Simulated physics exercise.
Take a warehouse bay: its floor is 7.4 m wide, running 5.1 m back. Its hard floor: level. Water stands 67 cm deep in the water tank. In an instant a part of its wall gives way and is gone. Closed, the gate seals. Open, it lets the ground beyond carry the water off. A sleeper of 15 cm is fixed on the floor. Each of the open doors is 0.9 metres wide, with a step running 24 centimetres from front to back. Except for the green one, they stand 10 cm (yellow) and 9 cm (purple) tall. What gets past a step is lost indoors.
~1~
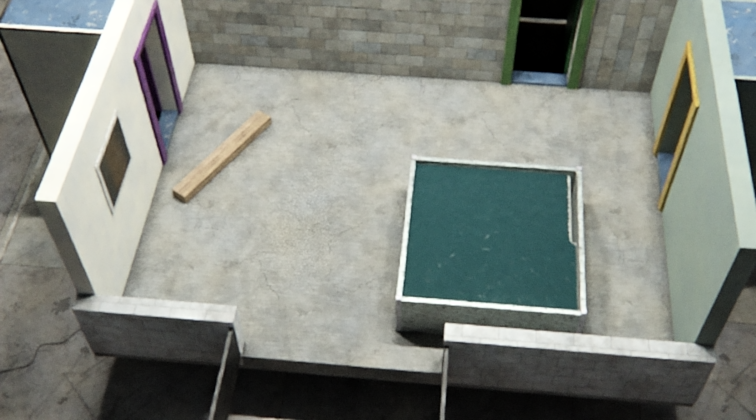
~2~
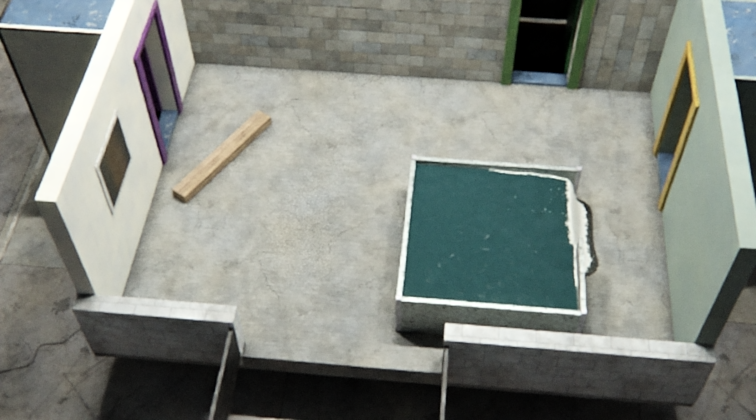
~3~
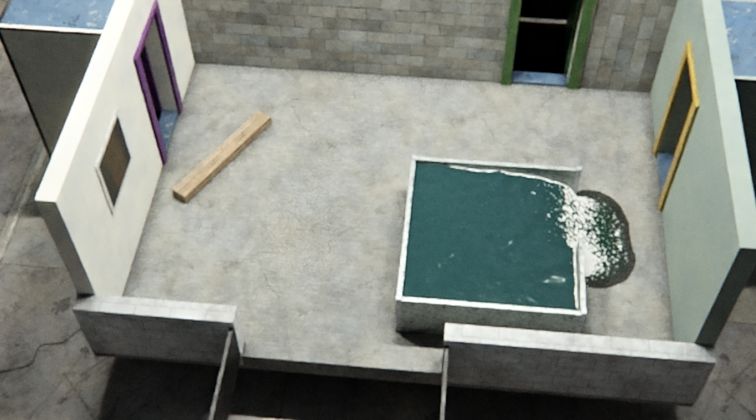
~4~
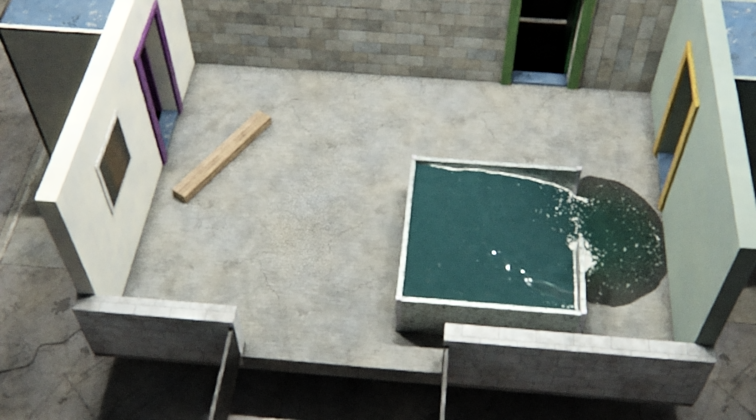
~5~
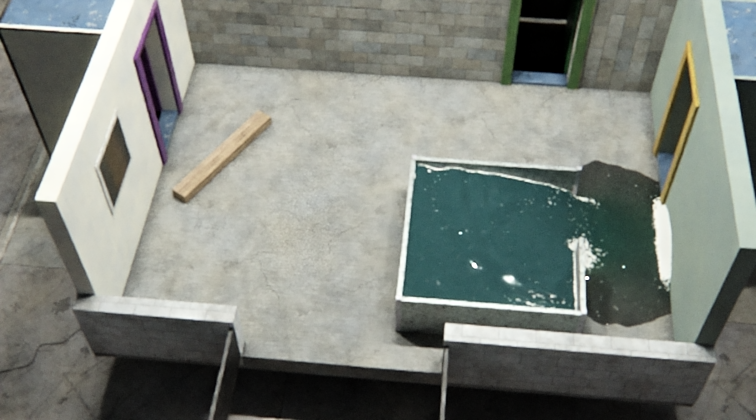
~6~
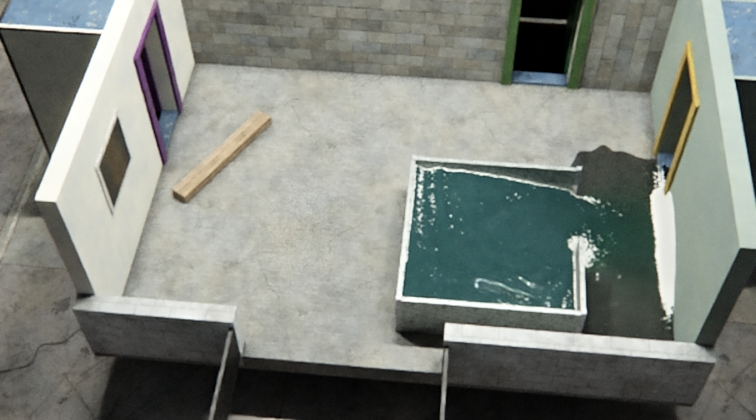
The clip opens on a square tank of dark green water, full and still, in a grey-floored room with purple, green and yellow doorways. Part of its right wall gives way, and foaming water pours across the floor, reaches the right wall and spreads along its base.
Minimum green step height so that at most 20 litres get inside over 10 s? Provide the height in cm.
Close to 10.5 cm.
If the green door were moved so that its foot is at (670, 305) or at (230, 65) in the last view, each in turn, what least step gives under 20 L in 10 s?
Roughly 23 cm for the first and 7.0 cm for the second.
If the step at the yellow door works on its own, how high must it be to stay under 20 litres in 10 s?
Door yellow, min height approx. 28 cm.
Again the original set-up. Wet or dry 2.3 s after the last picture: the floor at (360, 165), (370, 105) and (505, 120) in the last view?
So, in order, I'd say stayed dry, then stayed dry, then got wet.
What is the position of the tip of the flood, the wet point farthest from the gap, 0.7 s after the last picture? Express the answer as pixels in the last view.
At about (651, 95).
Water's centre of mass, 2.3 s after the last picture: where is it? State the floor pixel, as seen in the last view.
(547, 241).
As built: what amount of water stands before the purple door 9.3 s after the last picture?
Roughly 10.0 cm deep.
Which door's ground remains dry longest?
The purple door comes last.
Then, 0.7 s after the last picture water covers 15 % of the floor, deepest (50 cm) near (665, 240); it has not reached the green door.
Then, 2.3 s after the last picture water covers 35 % of the floor, deepest (36 cm) near (651, 103); 12 cm at the green door, 4 litres in over its 6 cm step.
Then, 9.3 s after the last picture water covers 95 % of the floor, deepest (14 cm) near (651, 103); 9 cm at the green door, 86 litres in over its 6 cm step.
At the green door as built, the water peaked near 12 cm, 4.3 s after the last picture.
With a step of 9 cm, 36 litres would have come in within the 10 s; with 12 cm, 10 litres. So under 20 litres takes about 10.5 cm.
